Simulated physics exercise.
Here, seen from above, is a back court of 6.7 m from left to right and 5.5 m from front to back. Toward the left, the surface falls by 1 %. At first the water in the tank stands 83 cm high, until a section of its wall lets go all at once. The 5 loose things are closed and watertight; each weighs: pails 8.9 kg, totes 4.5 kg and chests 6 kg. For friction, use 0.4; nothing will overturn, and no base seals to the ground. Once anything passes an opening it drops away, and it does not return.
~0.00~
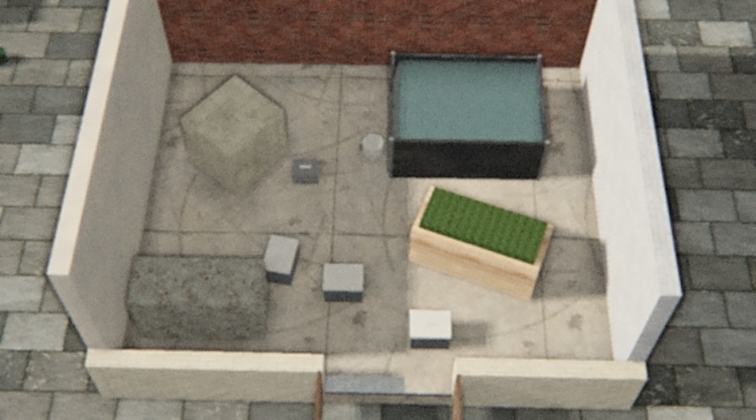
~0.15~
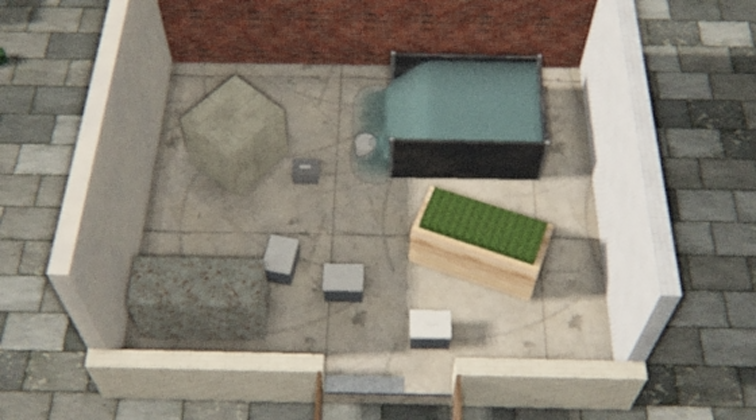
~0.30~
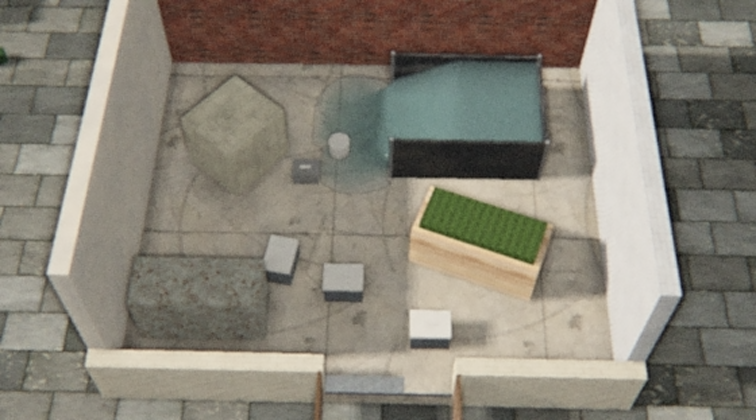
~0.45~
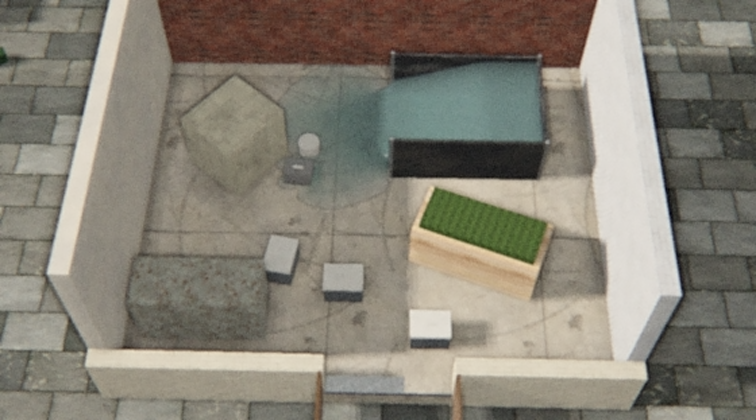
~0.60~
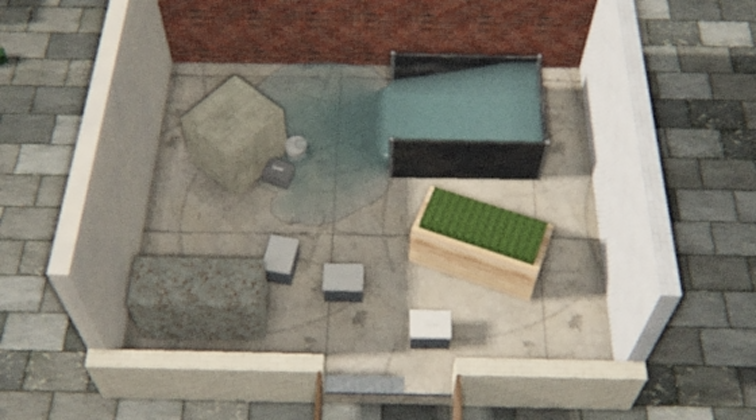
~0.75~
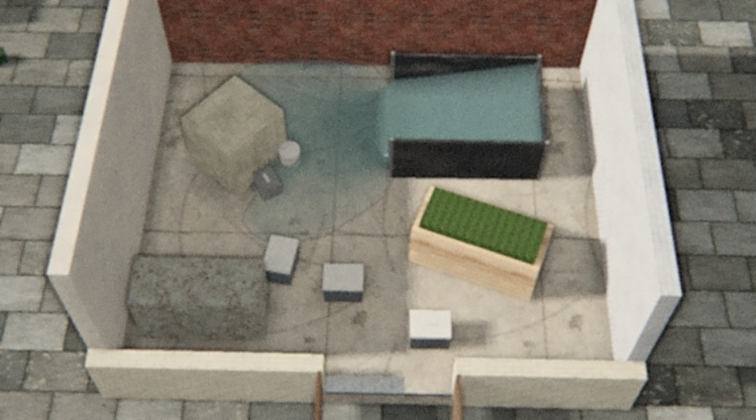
Water spreading leftward from an open-sided tank across a walled court, pushing a pale pail, then a small grey box.
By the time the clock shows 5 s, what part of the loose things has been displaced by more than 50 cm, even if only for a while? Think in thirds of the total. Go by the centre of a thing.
Two thirds or higher.
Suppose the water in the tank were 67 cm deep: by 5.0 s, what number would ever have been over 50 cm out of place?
In that case the number is 4.
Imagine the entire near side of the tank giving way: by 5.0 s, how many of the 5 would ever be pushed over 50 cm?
In that case the number is 3.
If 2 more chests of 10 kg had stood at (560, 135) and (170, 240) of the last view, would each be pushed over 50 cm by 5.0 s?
Taking them in turn, the first is below the mark and the second above the mark.
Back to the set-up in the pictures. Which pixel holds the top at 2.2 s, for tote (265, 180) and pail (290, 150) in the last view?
About (138, 264) for the first and (164, 254) for the second.
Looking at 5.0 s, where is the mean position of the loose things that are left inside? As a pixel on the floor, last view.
Around (412, 299).
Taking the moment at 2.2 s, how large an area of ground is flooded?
About 17 m2.
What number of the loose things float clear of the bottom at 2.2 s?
I get 1.
After 1.1 s 2 of 5 are over 50 cm from their spots; 1 afloat.
After 2.2 s 2 of 5 are over 50 cm from their spots; 1 afloat.
After 3.5 s 4 of 5 are over 50 cm from their spots; 3 afloat.
After 5.0 s 5 of 5 are over 50 cm from their spots, and 5 have been at some point; 4 afloat.
